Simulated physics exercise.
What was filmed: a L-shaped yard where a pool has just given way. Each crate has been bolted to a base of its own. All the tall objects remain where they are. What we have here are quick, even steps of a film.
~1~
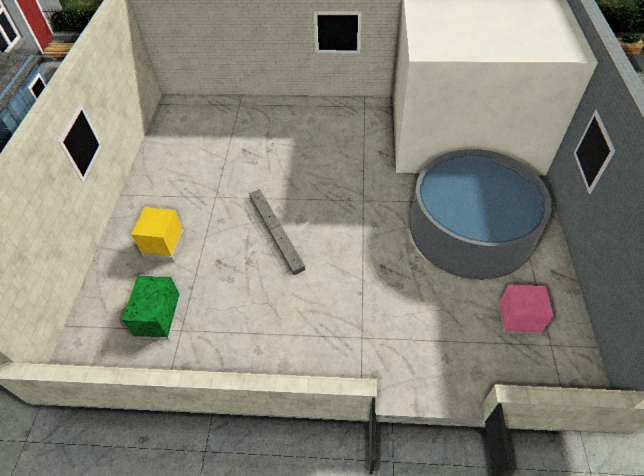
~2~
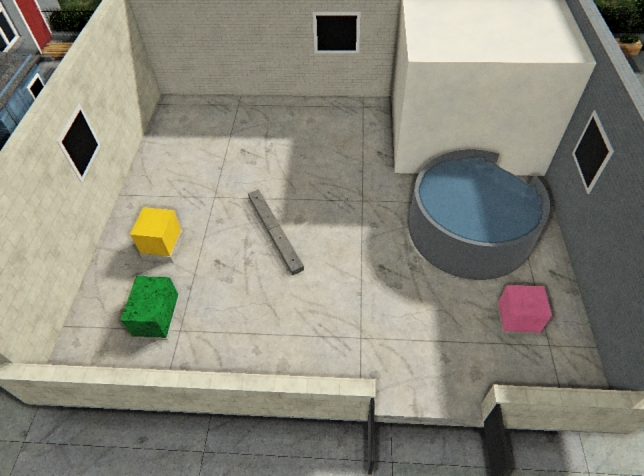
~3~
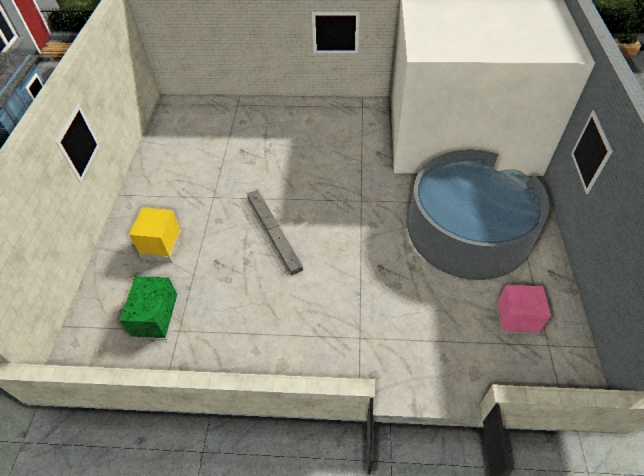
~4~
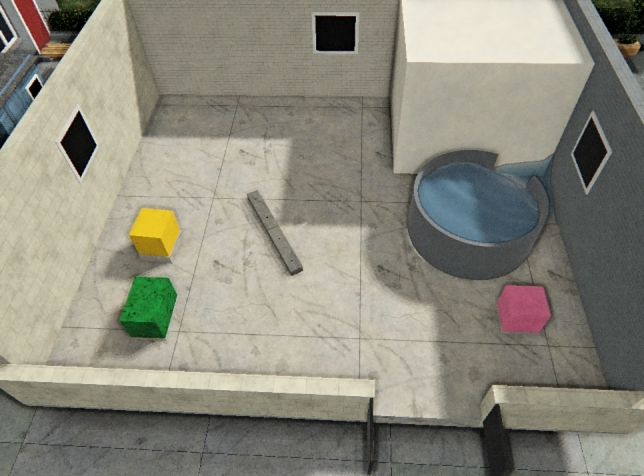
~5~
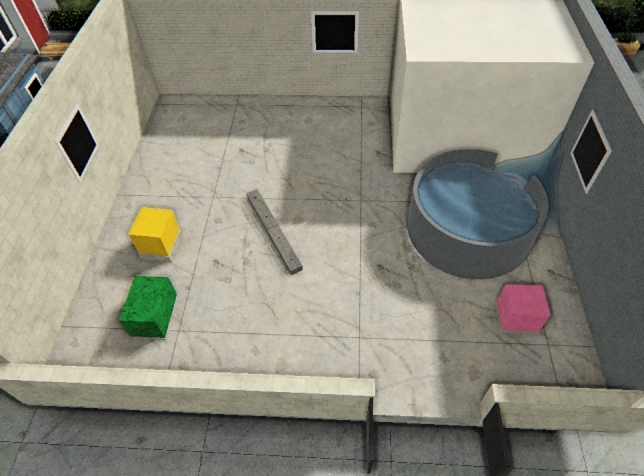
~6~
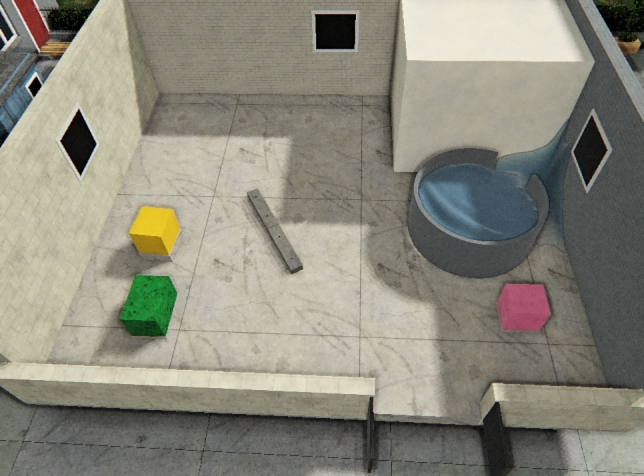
A walled yard with a pale stone floor, seen from high above, has a white block at the back right beside a grey wall. A yellow cube and a green cube sit at the left, a grey beam lies mid-floor, and a pink cube rests near a round grey pool of blue water. The pool's far rim opens, and water pours out behind it, spreading against the grey wall.
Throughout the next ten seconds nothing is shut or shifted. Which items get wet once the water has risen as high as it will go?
The pink crate ends up wet, the yellow crate remains dry, the green crate ends up wet.
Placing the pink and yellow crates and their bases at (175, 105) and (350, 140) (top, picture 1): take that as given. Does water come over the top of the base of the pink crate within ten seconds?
The pink one is not reached.
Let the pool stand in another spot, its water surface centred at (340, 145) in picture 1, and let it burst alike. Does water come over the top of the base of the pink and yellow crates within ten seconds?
Pink crate is untouched, yellow crate is untouched.
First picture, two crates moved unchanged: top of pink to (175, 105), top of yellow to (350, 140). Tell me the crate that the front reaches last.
That is the pink one.
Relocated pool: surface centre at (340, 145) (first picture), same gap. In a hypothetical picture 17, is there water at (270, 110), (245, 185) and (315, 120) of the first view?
First drenched; next unwetted; last drenched.
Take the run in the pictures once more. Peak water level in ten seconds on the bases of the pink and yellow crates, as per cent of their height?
I'd put it at some 250 % for one and some 40 % for the other, in that order.
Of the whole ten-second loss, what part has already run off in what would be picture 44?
Somewhere around 50 per cent, I'd say.
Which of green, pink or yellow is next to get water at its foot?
It's the pink-painted one.
A moment on, water covers 10 % of the floor; the pink crate water round its plinth, the yellow crate not reached, the green crate not reached.
Next, water covers 20 % of the floor; the pink crate water round its plinth, the yellow crate not reached, the green crate not reached.
Then, water covers 40 % of the floor; the pink crate water round its plinth, the yellow crate not reached, the green crate not reached.
Later, water covers 70 % of the floor; the pink crate water round its plinth, the yellow crate water round its plinth, the green crate water round its plinth.
In the end, water covers 90 % of the floor; the pink crate was topped, the yellow crate stayed above the water, the green crate was topped.
